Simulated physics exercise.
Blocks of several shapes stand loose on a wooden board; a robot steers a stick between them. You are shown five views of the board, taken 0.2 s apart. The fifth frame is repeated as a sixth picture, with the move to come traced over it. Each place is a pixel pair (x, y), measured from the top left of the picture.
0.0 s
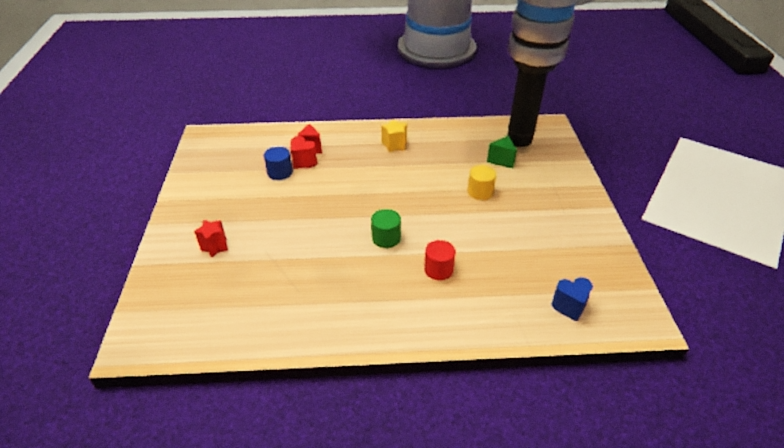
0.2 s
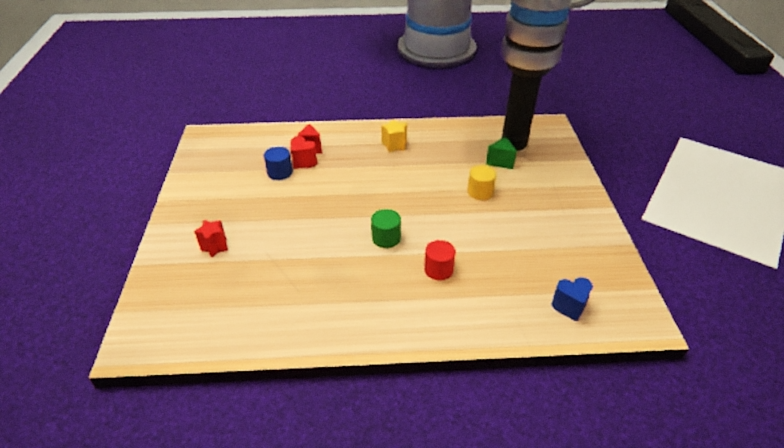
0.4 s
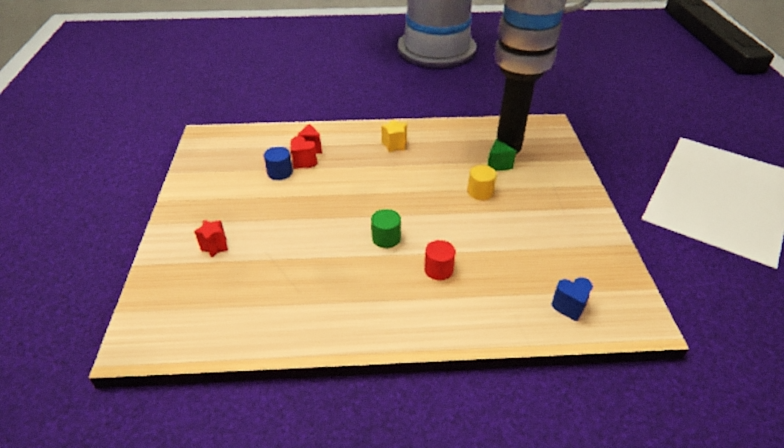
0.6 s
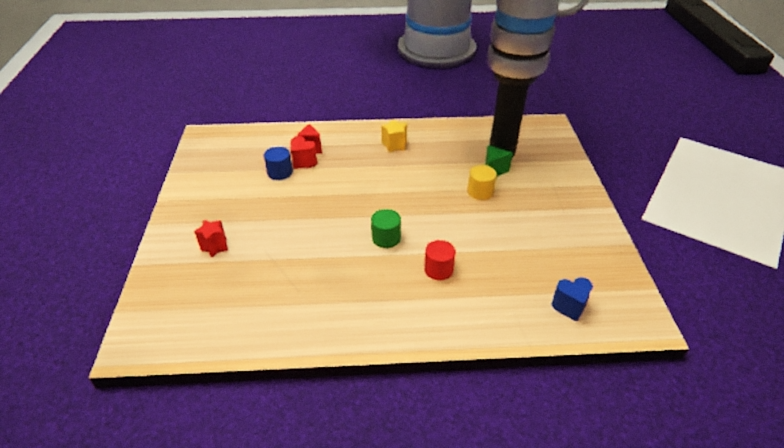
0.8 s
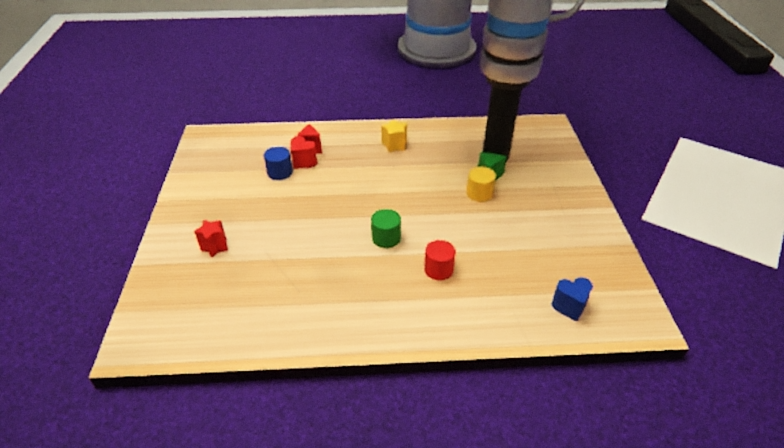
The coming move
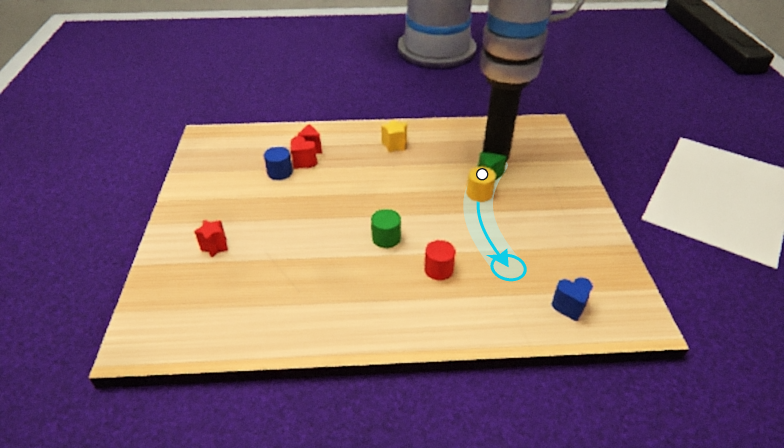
On a wooden board set on a purple surface, a robot's black stick stands beside a green triangular block, with red, blue, yellow and green blocks scattered around. The stick moves left and slightly nearer the viewer, pushing the green block a short way until it sits against the yellow cylinder.
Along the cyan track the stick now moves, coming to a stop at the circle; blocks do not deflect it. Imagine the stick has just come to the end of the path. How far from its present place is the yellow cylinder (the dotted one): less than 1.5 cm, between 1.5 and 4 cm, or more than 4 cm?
Of the three bands, it's over 4 cm.
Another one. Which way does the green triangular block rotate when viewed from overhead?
It twists against the clock when seen from above.
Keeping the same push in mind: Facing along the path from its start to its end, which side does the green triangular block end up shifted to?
It shifts leftward.
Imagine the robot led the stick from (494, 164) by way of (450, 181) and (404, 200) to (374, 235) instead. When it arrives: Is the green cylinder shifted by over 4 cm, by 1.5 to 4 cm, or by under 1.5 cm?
Overall it shifts between 1.5 and 4 cm.
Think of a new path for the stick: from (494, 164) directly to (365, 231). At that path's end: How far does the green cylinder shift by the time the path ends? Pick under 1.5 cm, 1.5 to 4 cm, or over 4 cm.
The answer here is from 1.5 to 4 cm.
Path on the board, from (494, 164) by way of (480, 193) and (483, 228) to (509, 267); the dot is on the yellow cylinder.
The first path, step by step. One third of the way, stick (480, 186); yellow cylinder (472, 193); green triangular block (495, 188), turned 35° anticlockwise.
Two thirds of the way, stick (484, 221); yellow cylinder (459, 217); green triangular block (512, 214), turned 95° anticlockwise.
At the end, stick (510, 260); red cylinder in place; yellow cylinder (459, 219); green triangular block (518, 218), turned 120° anticlockwise.
